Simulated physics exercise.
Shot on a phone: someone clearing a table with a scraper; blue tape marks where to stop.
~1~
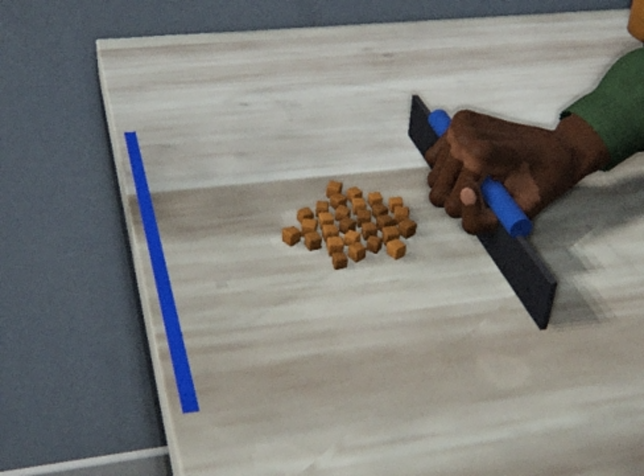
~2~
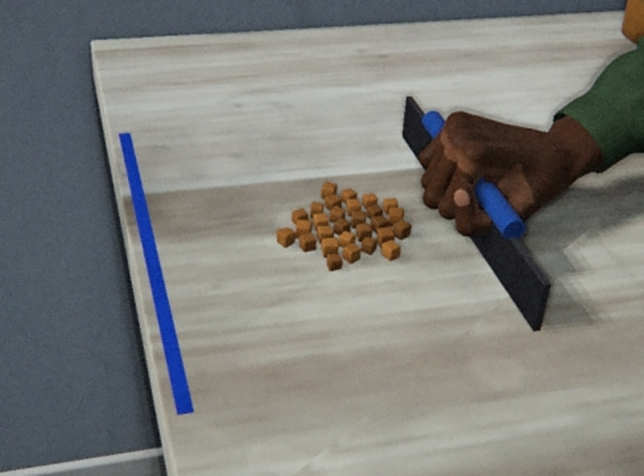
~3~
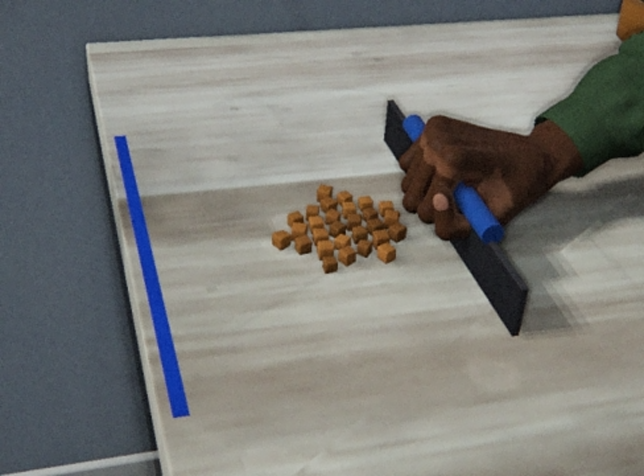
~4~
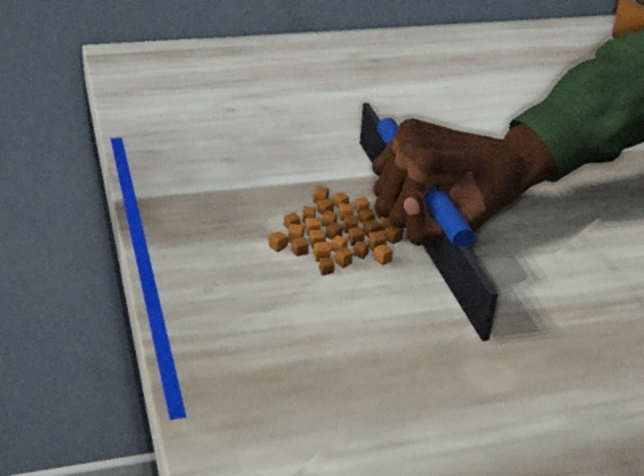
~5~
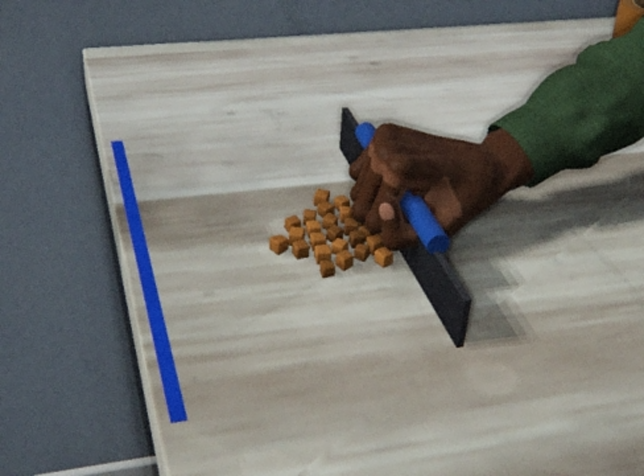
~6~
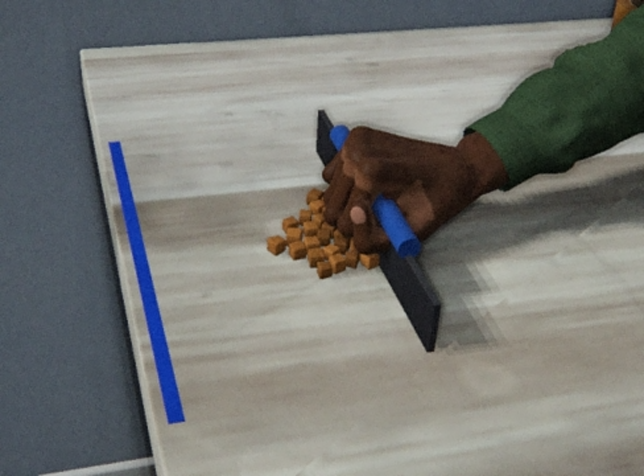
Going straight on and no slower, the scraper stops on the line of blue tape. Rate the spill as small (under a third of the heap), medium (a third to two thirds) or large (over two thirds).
Large.
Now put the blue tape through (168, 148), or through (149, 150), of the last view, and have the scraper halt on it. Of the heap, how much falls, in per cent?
First stop: 0 per cent; second stop: 20 per cent.
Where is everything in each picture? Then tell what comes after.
Scraper at (537, 289), at rest; blue tape at (132, 142), right by the edge; edge at (138, 255); the heap at (348, 226), brown sugar cubes, in the first frame.
Scraper at (531, 290), at rest, in the second frame.
Scraper at (509, 295); the heap at (338, 230), in the third frame.
Scraper at (480, 299), in the fourth frame.
Scraper at (454, 305); the heap at (335, 235), a small part pushed along, in the fifth frame.
Scraper at (425, 310); blue tape at (116, 152); edge at (122, 266); the heap at (324, 238), about half pushed along, in the sixth frame.
Soon, scraper still moving, near (250, 205); heap all on the table, its front near (189, 260).
A while on, scraper stopped at the blue tape; heap about two thirds over the edge.
Towards the end, scraper stopped at the blue tape; heap all over the edge.
Finally, scraper stopped at the blue tape; heap all over the edge.
